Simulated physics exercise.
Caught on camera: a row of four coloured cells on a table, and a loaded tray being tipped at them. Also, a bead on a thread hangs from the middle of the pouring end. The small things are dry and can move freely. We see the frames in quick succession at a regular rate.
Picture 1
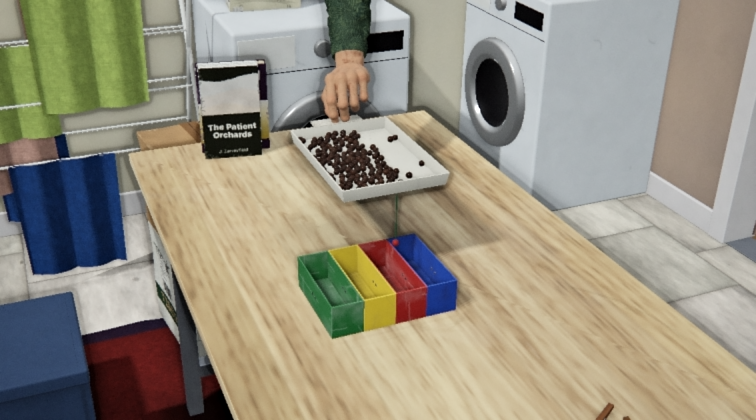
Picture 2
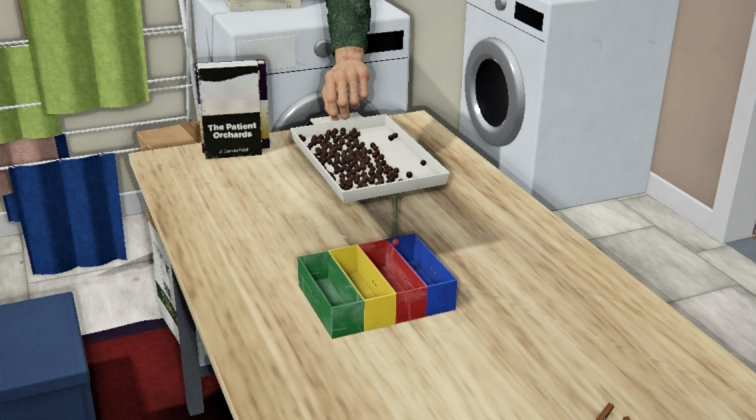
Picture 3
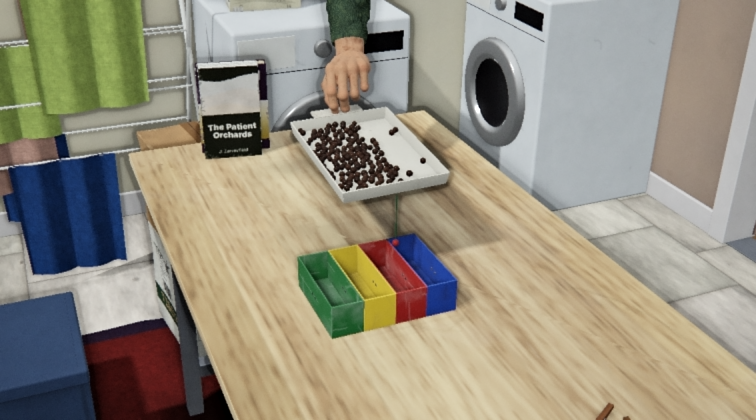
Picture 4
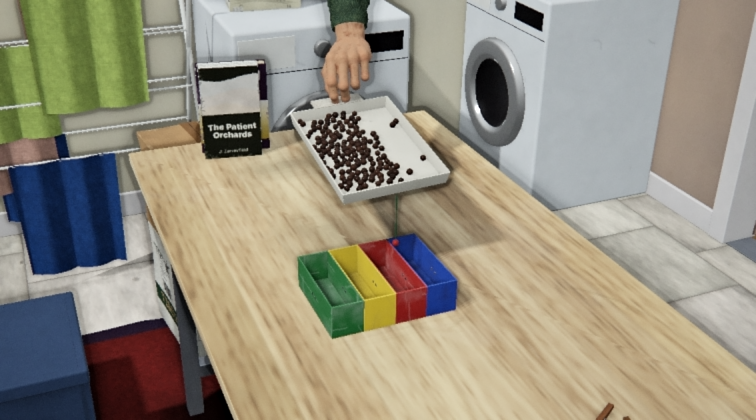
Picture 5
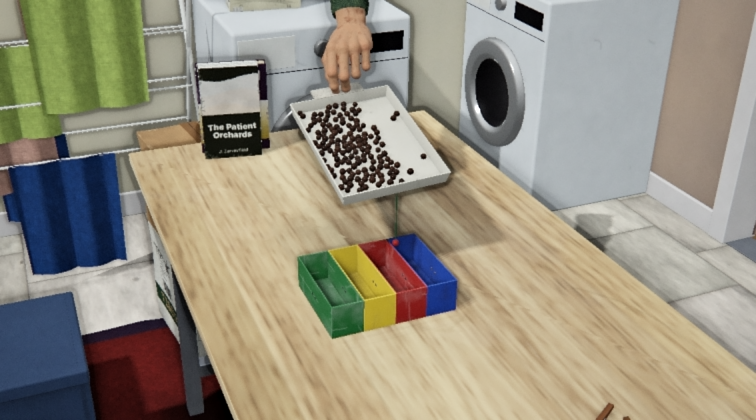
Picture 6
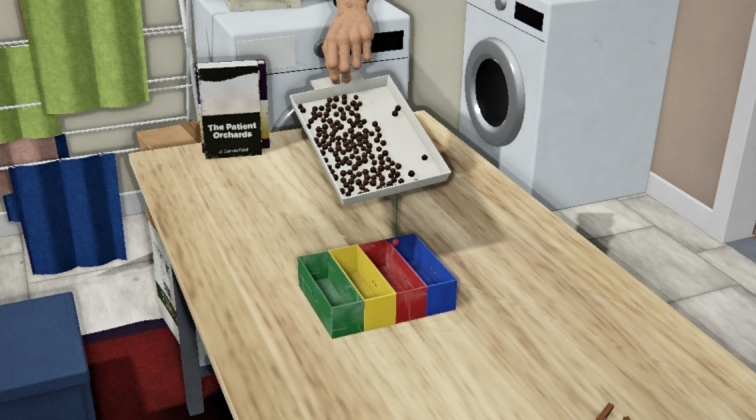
In a laundry room with washing machines and a drying rack, a fixed camera looks down on a pale wooden table. A white tray of dark brown balls hangs over it near a dark book, with a small bead on a thread and green, yellow, red and blue cells below. A hand raises the tray's far end, steepening its tilt, and the balls shift and spread slightly inside.
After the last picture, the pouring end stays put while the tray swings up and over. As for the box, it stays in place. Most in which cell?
Yellow cell.
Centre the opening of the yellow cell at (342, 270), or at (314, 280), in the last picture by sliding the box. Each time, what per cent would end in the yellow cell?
40 %, then 0 %.
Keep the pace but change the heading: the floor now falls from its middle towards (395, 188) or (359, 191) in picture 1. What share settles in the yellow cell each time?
Roughly 20 per cent, and 60 per cent.
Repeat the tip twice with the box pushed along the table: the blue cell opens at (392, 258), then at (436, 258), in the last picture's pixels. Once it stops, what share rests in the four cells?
About 90 and 100 per cent.
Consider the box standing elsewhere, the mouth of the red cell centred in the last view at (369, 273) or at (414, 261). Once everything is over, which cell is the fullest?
The cell in red, then the green cell.
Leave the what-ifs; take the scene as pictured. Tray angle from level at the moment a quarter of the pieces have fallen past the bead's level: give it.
That would be about 85 degrees from level.
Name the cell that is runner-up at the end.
The runner-up is the red one.
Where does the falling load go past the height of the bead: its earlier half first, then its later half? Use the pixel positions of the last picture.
First close to (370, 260), next close to (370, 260).
Soon after the last picture, tray tipped steeply; most on the tray; a stray few in the yellow cell; a stray few in the green cell; a stray few in the red cell; a stray few in the blue cell; a small part falling or outside the box.
A little later, tray tipped past a quarter turn; a small part on the tray; about a third in the yellow cell; about a quarter in the red cell; a small part in the green cell; a small part in the blue cell; a small part falling or outside the box.
Later still, tray tipped past a quarter turn; about half in the yellow cell; about a quarter in the red cell; a small part in the green cell; a small part in the blue cell; a small part falling or outside the box.
At rest, tray tipped past a quarter turn; about half in the yellow cell; about a quarter in the red cell; a small part in the green cell; a small part in the blue cell; a small part outside the box.
